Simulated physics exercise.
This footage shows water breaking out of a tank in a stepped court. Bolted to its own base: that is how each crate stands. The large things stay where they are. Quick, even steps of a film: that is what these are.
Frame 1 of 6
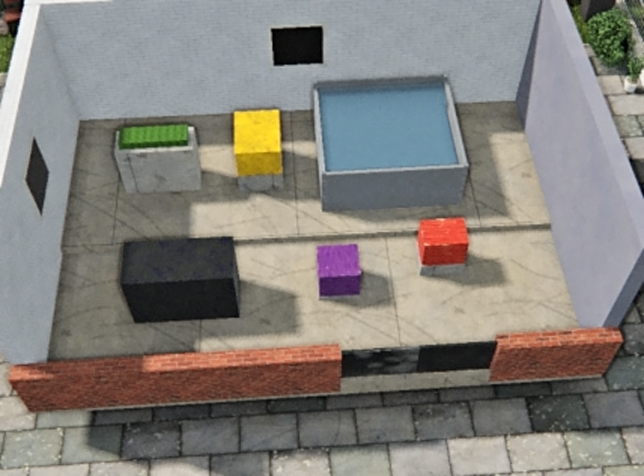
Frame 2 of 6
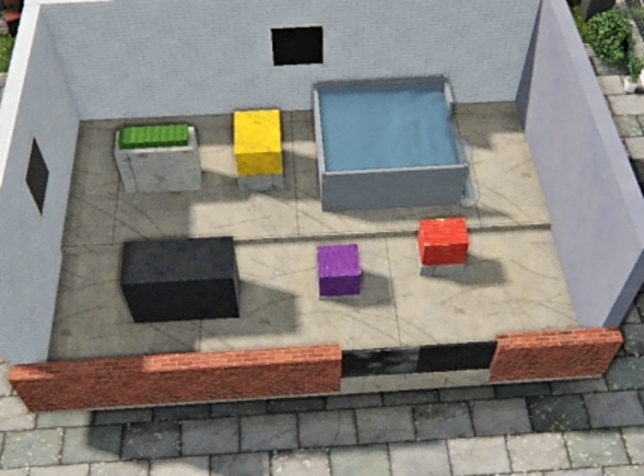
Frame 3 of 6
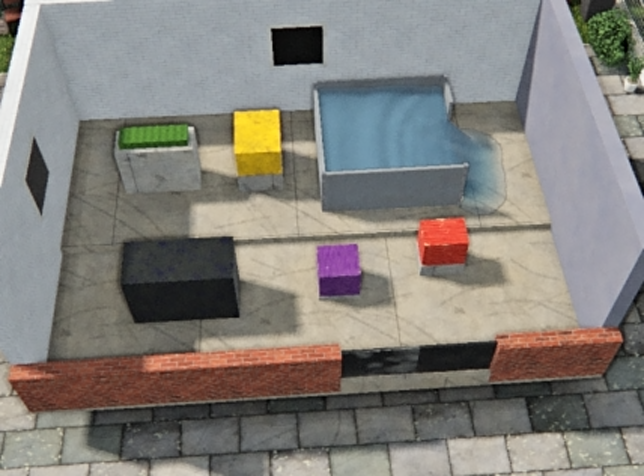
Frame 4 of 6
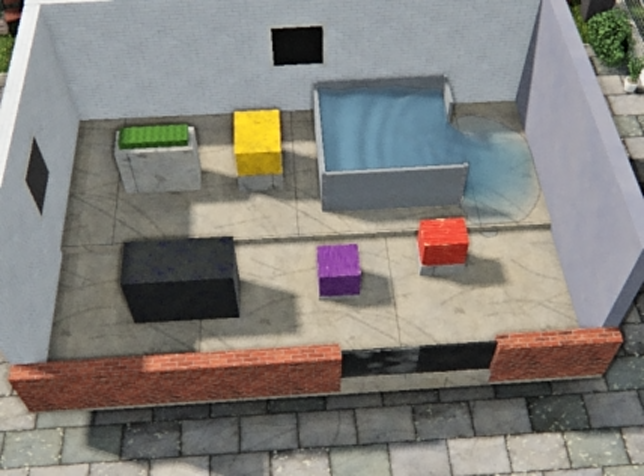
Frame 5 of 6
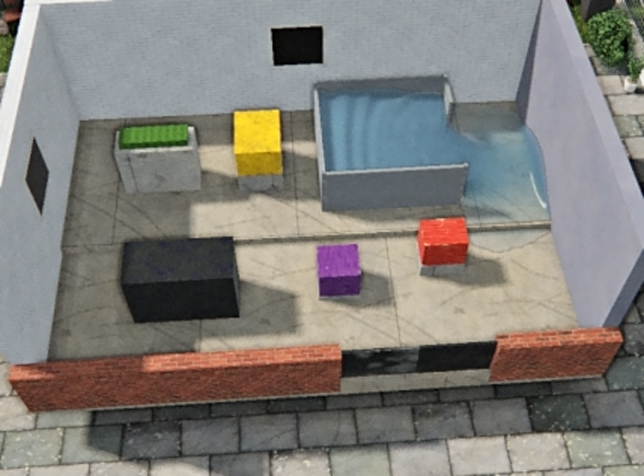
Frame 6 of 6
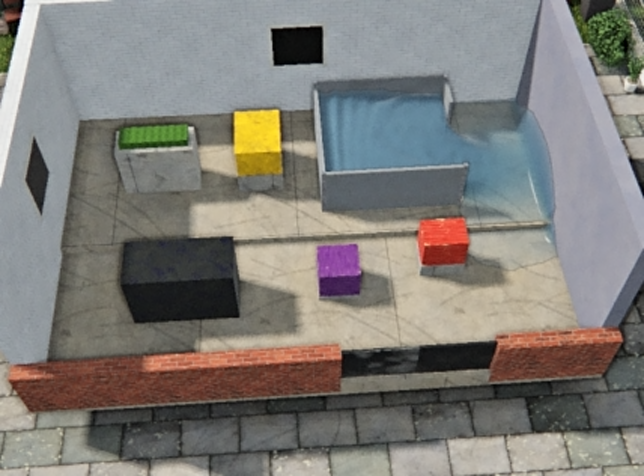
In a walled stepped court, water breaking through the right side of a tank and spreading across the floor past coloured crates.
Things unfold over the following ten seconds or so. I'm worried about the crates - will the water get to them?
Here is how it goes: The red crate is spared; the purple crate gets water on it; the yellow crate is spared.
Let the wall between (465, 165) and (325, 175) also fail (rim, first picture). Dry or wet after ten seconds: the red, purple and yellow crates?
The red crate gets drenched; the purple crate gets drenched; the yellow crate stays untouched.
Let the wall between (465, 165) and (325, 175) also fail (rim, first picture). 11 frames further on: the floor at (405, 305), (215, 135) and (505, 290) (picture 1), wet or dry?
Those three come out soaked, moisture-free and soaked, one after another.
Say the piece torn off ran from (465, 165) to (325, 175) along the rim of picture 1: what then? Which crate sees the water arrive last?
Last in line is the one in yellow.
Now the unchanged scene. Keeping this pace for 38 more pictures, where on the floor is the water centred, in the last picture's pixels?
I'd place it roughly at (358, 224).
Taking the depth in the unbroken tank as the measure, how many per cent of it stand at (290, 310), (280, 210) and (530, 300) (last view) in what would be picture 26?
In order: Roughly 8, 0 and 18 in a hundred.
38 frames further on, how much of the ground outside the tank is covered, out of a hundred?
Around 85 percent of it.
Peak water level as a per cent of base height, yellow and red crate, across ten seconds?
The first comes to 20 per cent and the second to 60 per cent.
A moment on, water covers 15 % of the floor; the red crate not reached, the purple crate not reached, the yellow crate not reached.
Next, water covers 25 % of the floor; the red crate not reached, the purple crate not reached, the yellow crate not reached.
Then, water covers 60 % of the floor; the red crate water round its plinth, the purple crate water round its plinth, the yellow crate water round its plinth.
Later, water covers 85 % of the floor; the red crate water round its plinth, the purple crate water round its plinth, the yellow crate water round its plinth.
In the end, water covers 95 % of the floor; the red crate stayed above the water, the purple crate was topped, the yellow crate stayed above the water.
